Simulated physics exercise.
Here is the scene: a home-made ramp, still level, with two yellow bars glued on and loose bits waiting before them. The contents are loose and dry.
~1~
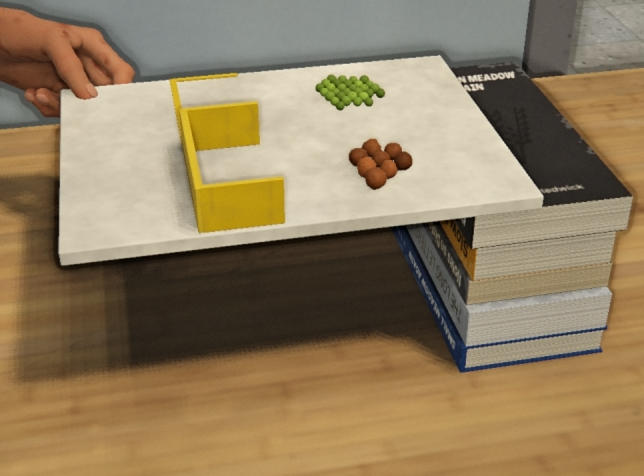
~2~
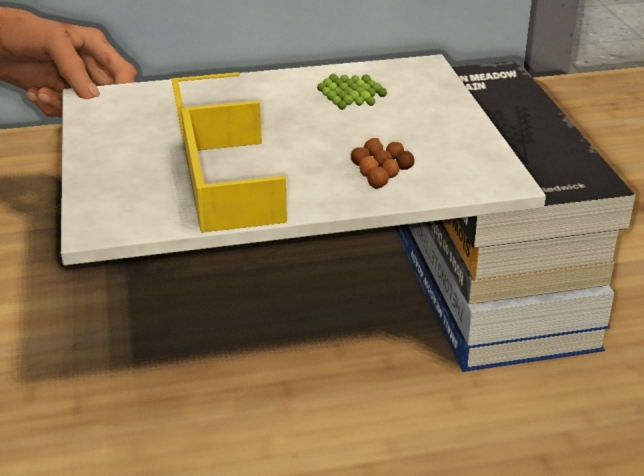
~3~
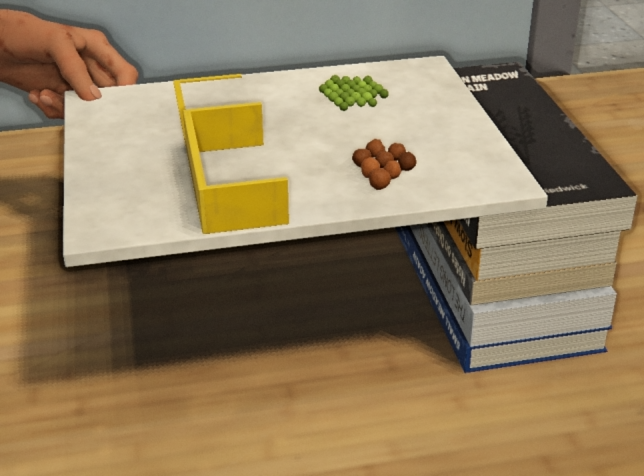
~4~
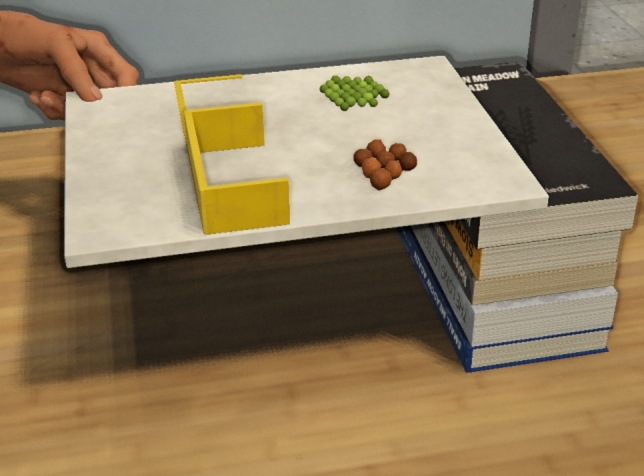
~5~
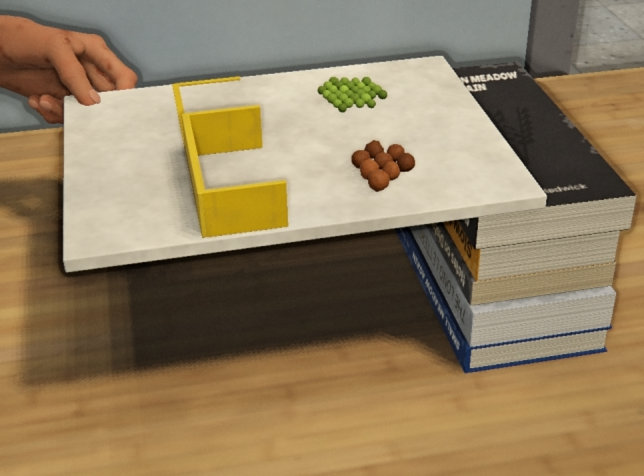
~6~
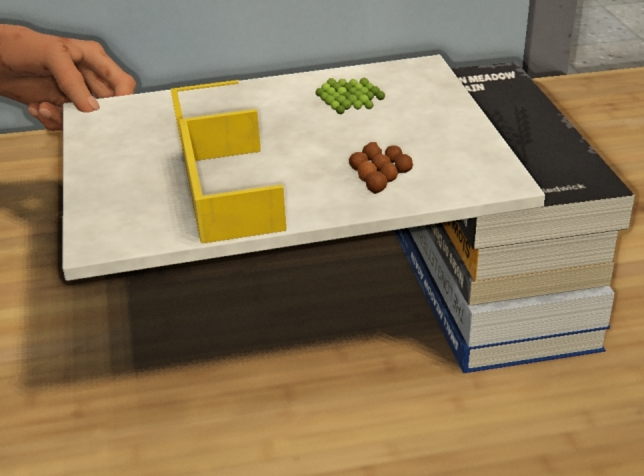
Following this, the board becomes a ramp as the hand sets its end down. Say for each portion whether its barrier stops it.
Nearer portion - yes, the barrier stops it. Farther portion - no, it gets past.
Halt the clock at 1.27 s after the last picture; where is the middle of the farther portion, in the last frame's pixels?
Around (32, 291).
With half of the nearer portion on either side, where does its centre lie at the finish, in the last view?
I'd say it's centred close to (242, 290).
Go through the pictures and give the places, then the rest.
In the first picture, held end of the board at (74, 250), level; book pile at (496, 145), tall, over half the board's length; nearer portion at (380, 160), a few hazelnuts; farther portion at (347, 93), some dried peas; nearer bar at (192, 167), taller than the pieces; farther bar at (179, 110), much lower than a piece.
In the second picture, held end of the board at (76, 250), level; farther portion at (349, 92).
In the third picture, held end of the board at (79, 251), level; nearer portion at (384, 160).
In the fourth picture, held end of the board at (80, 252), level; farther portion at (351, 94).
In the fifth picture, held end of the board at (79, 257), level; nearer portion at (383, 161).
In the sixth picture, held end of the board at (78, 265), down by 2°; book pile at (497, 145); nearer portion at (381, 163), not moving; farther portion at (347, 96), not moving; nearer bar at (193, 178); farther bar at (180, 120).
Then, 0.68 s after the last picture, board sloping at 18°; nearer portion on its way down; farther portion on its way down.
Then, 1.27 s after the last picture, board sloping at 31°; nearer portion has reached its bar; farther portion nearly all past its bar.
Then, 1.78 s after the last picture, board resting at 31°; nearer portion has reached its bar; farther portion nearly all past its bar.
At rest, board resting at 31°; nearer portion gathered behind its bar; farther portion nearly all past its bar.
